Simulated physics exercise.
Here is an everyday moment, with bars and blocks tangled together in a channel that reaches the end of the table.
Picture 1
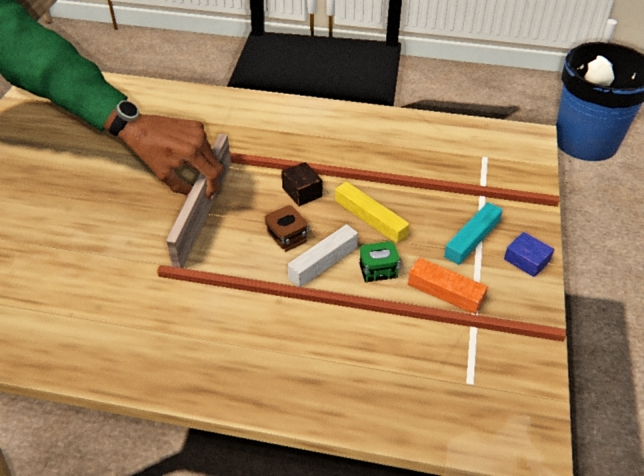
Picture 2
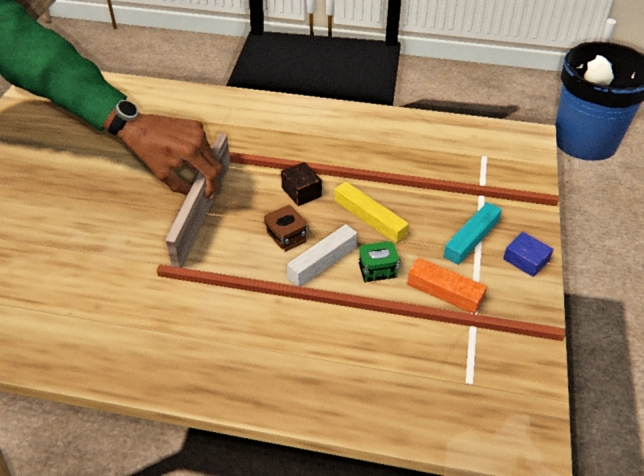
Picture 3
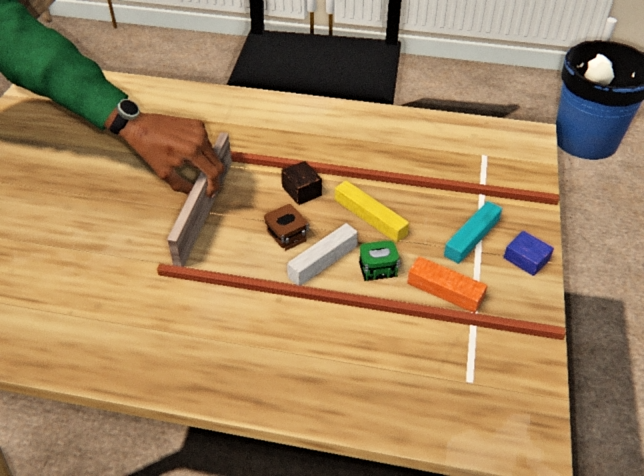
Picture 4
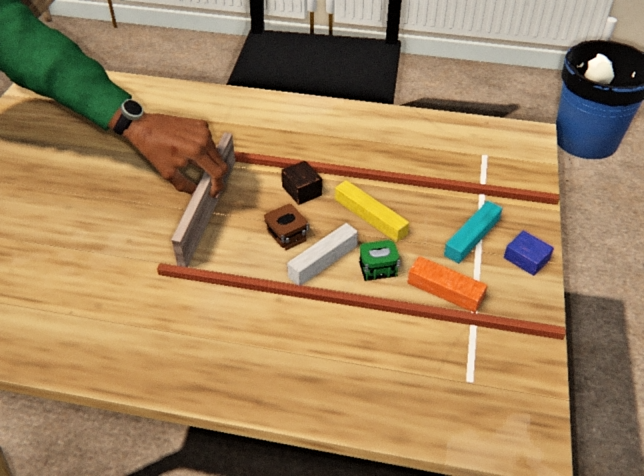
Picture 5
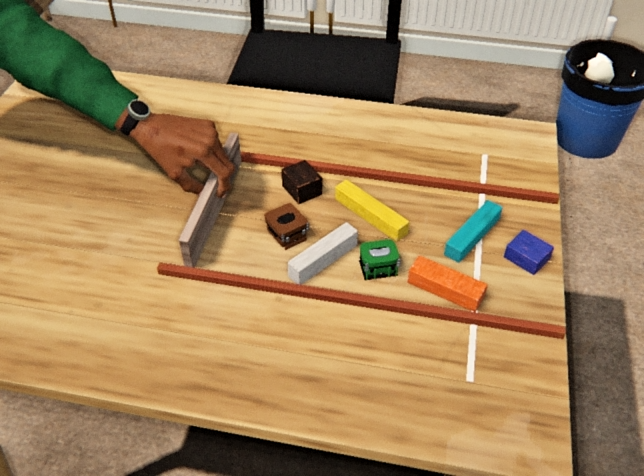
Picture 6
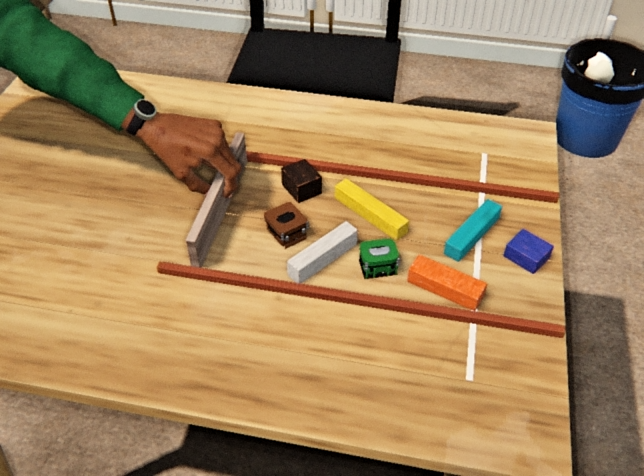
A hand in a green sleeve and dark watch slowly slides a grey board a short way rightward along a wooden table, seen from above at an angle. Between two reddish rails lie black and brown blocks, yellow and white bars, a green case, an orange bar and turquoise stick by white tape, and a blue block at right. These pieces stay still, and the view barely shifts.
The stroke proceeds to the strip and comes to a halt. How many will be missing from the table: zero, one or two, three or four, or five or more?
One to two.
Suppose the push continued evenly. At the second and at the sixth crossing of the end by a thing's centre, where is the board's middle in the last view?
The first one at (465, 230), the next at (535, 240).
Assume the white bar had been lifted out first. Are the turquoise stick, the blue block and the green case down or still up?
As for the turquoise stick, it is retained; the blue block is not retained; the green case is retained.
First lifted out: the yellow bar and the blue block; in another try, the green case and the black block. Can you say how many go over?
The number is 1 for the first case and 1 for the second.
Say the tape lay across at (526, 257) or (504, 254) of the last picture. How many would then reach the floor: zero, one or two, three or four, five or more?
One after the other: 5 or more, then three or four.
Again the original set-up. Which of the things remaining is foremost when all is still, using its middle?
It's the turquoise stick.
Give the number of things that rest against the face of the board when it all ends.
That makes 4.
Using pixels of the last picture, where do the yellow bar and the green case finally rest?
Yellow bar at about (518, 238), green case at about (525, 298).
Soon after, none off yet; blue block at rest near (528, 251); turquoise stick at rest near (474, 230); orange bar at rest near (446, 282).
Then, none off yet; blue block at rest near (528, 251); turquoise stick moved a little near (487, 229); orange bar moved a little near (488, 296).
By the end, the number that fall off is one or two; fallen, orange bar and blue block.
